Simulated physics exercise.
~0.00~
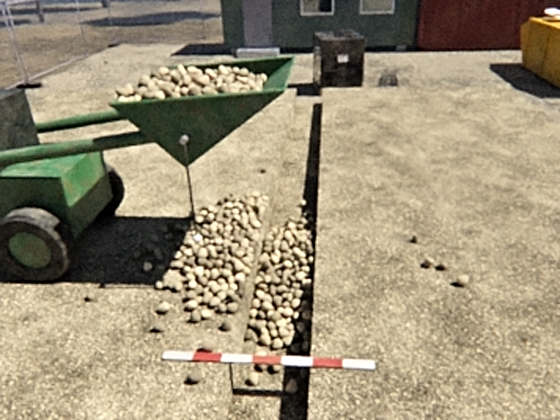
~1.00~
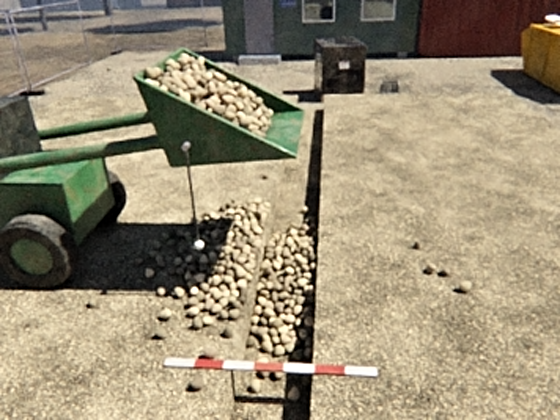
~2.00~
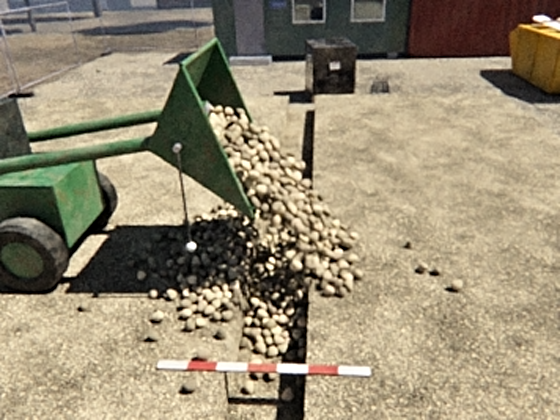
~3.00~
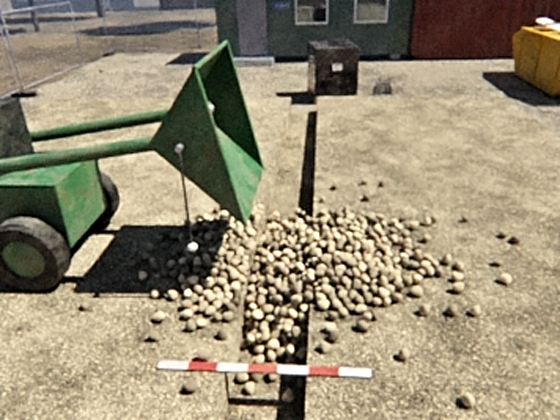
A green loader bucket tips rightward, spilling its stones over the narrow trench and beyond.
